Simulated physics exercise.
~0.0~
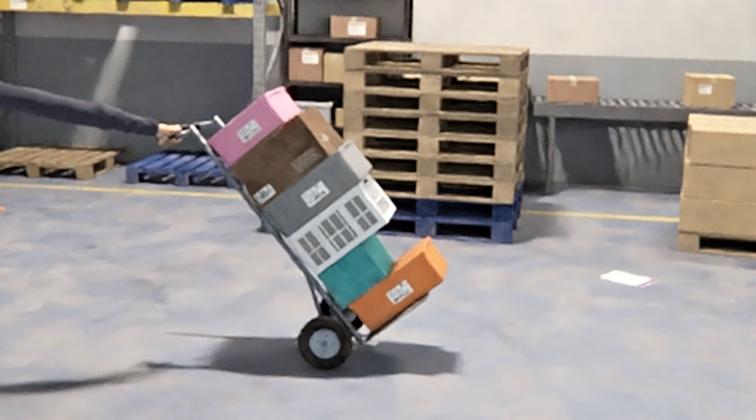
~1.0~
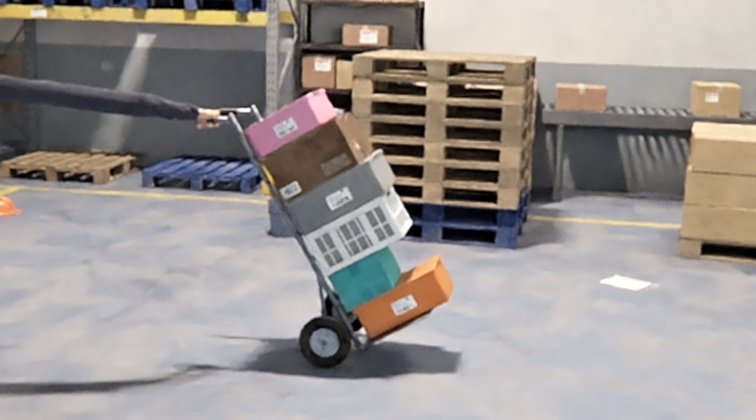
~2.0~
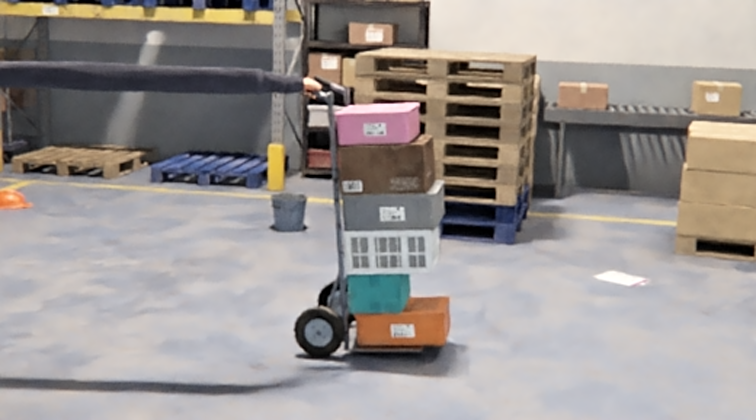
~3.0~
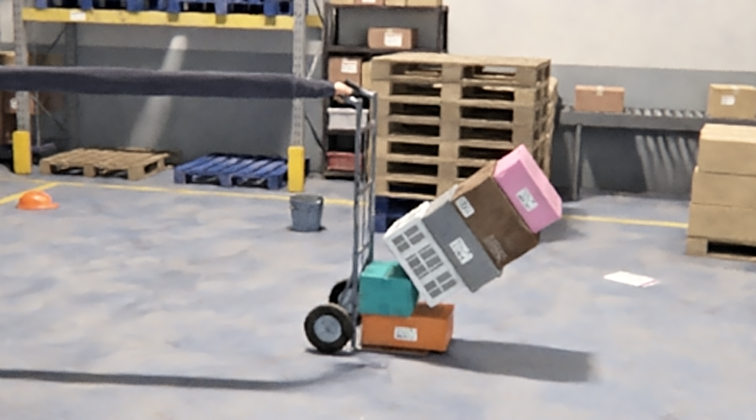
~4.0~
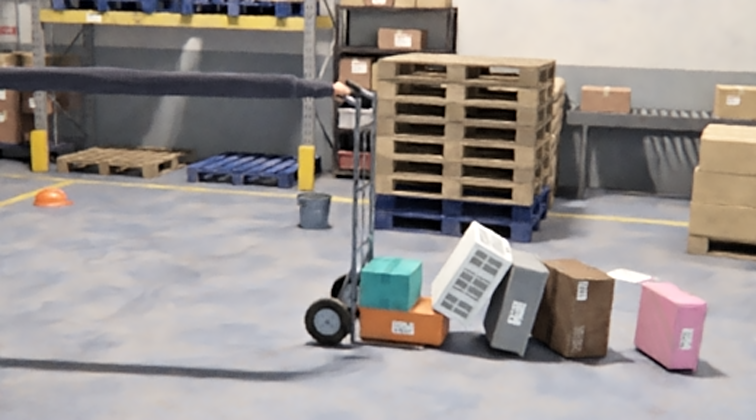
The clip opens on a sack truck tilted back in a warehouse, an outstretched arm holding its handle and six boxes stacked on it. From the top sit a pink tote, a brown box, a grey tote, a white crate, a turquoise box and an orange tote. The arm swings the truck up to the right until it stands upright. The upper four then topple forward together, pitching right off the turquoise box. They spill across the floor, the pink tote landing farthest right and the white crate leaning near the truck, while the turquoise box remains atop the orange tote.
